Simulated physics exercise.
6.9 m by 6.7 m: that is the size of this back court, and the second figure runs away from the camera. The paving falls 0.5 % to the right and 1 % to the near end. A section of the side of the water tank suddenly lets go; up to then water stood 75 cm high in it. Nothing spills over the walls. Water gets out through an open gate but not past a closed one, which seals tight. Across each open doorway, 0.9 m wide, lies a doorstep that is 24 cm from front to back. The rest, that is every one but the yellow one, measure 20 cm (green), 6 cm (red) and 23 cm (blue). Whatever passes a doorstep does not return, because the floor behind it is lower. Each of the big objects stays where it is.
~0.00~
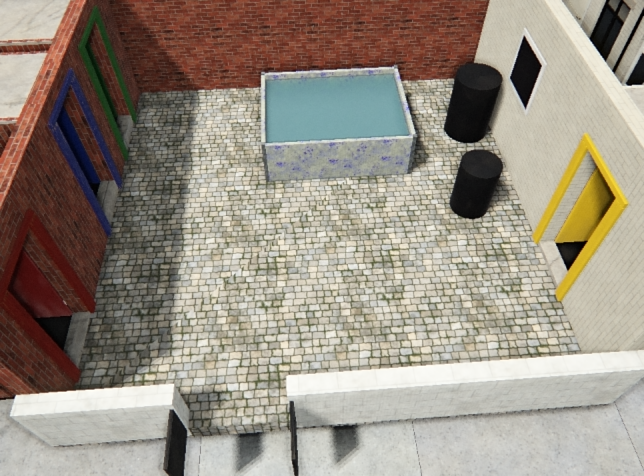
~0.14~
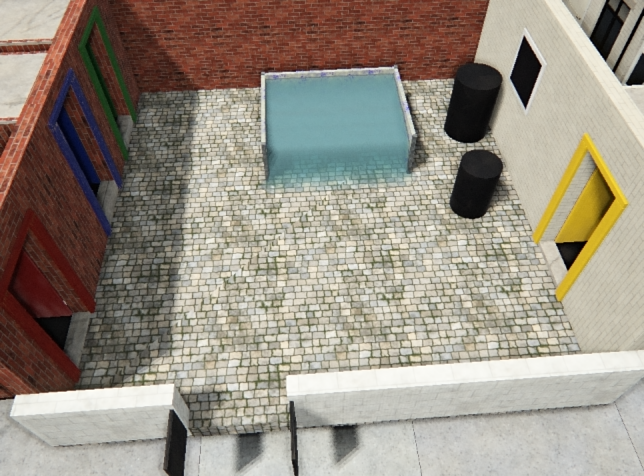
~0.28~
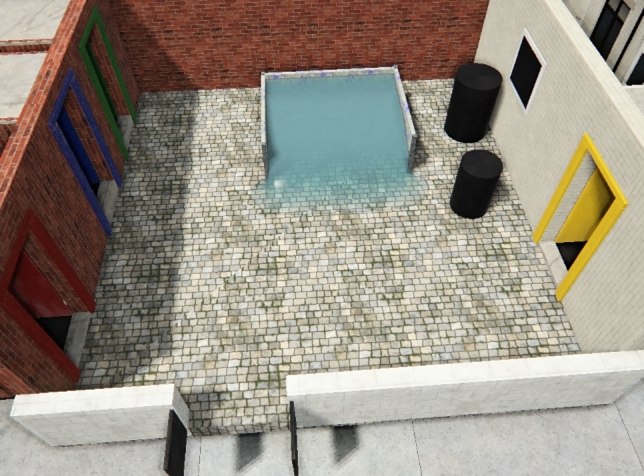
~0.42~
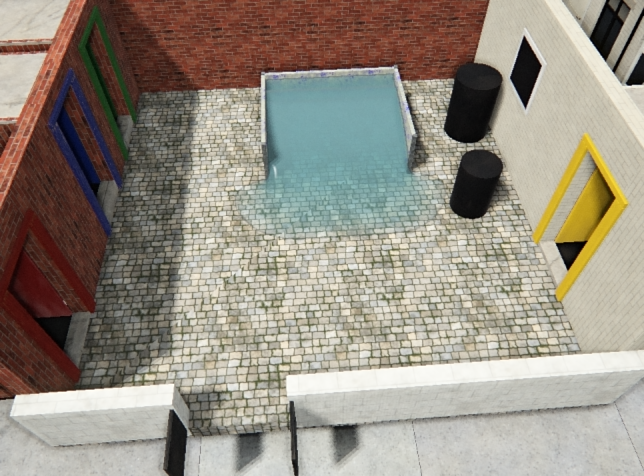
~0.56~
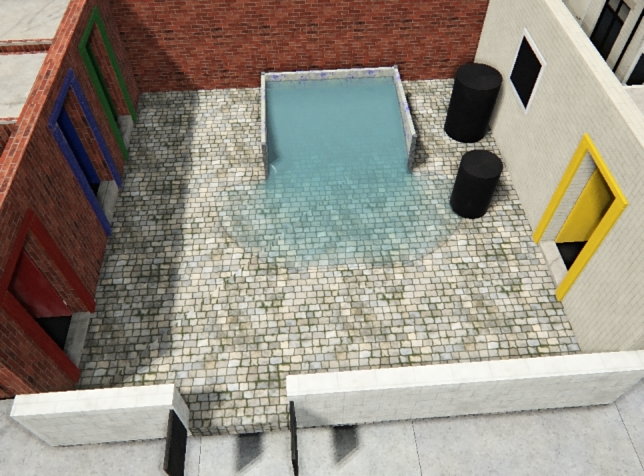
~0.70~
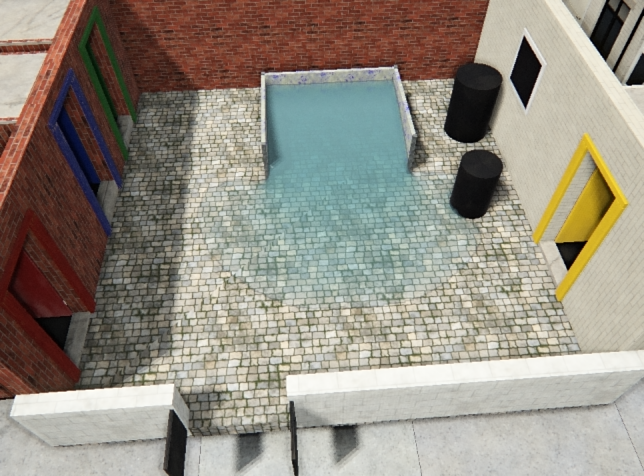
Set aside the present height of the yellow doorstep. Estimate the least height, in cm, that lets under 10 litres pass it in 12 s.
I would say 14.5 cm.
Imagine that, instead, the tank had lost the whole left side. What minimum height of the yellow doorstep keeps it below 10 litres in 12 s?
Then roughly 8.5 cm.
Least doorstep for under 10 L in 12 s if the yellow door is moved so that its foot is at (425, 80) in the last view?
Roughly 6.5 cm.
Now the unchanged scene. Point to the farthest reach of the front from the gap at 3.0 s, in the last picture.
(69, 418).
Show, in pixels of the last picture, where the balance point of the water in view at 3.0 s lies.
About (369, 276).
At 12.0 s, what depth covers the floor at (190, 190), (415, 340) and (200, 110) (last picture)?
Roughly 4, 7 and 6 cm, in turn.
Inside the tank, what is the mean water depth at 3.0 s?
About 13 cm.
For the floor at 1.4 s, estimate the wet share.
The wet part is about 45 per cent.
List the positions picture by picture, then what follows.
The first picture shows still water, 75 cm deep, in the water tank at (334, 107); the yellow door at (571, 226) is dry.
In the second picture, the gap is at (339, 165), the front 0.3 m out at (271, 189); the back of the water tank holds 75 cm.
In the third picture, water pours out at (339, 166) and has run 0.7 m, to (275, 210); about 13 cm deep outside, 75 cm at the back.
In the fourth picture, water pours out at (338, 167) and has run 1.3 m, to (287, 235); about 12 cm deep outside, 68 cm at the back.
In the fifth picture, the gap is at (338, 168), the front 1.9 m out at (292, 265); the back of the water tank holds 63 cm.
In the sixth picture, the front is at (327, 303), 2.6 m from the gap at (338, 168); 9.0 m2 of floor is wet, 62 cm left at the back; 1.2 m in a straight line remain to the yellow door at (571, 226).
After 1.4 s water covers 45 % of the floor, deepest (40 cm) near (363, 397); it has not reached the yellow door.
After 3.0 s water covers 55 % of the floor, deepest (42 cm) near (577, 381); 14 cm at the yellow door, 1 litre in over its 8 cm doorstep.
After 12.0 s water covers 100 % of the floor, deepest (10 cm) near (590, 380); 7 cm at the yellow door, 73 litres in over its 8 cm doorstep.
At the yellow door as built, the water arrived by 1.8 s and peaked near 18 cm at 3.4 s.
Run again over the same 12 s with other heights there, 23 litres in over 12 cm, 6 litres over 16 cm. The limit of 10 litres is kept from about 14.5 cm up.
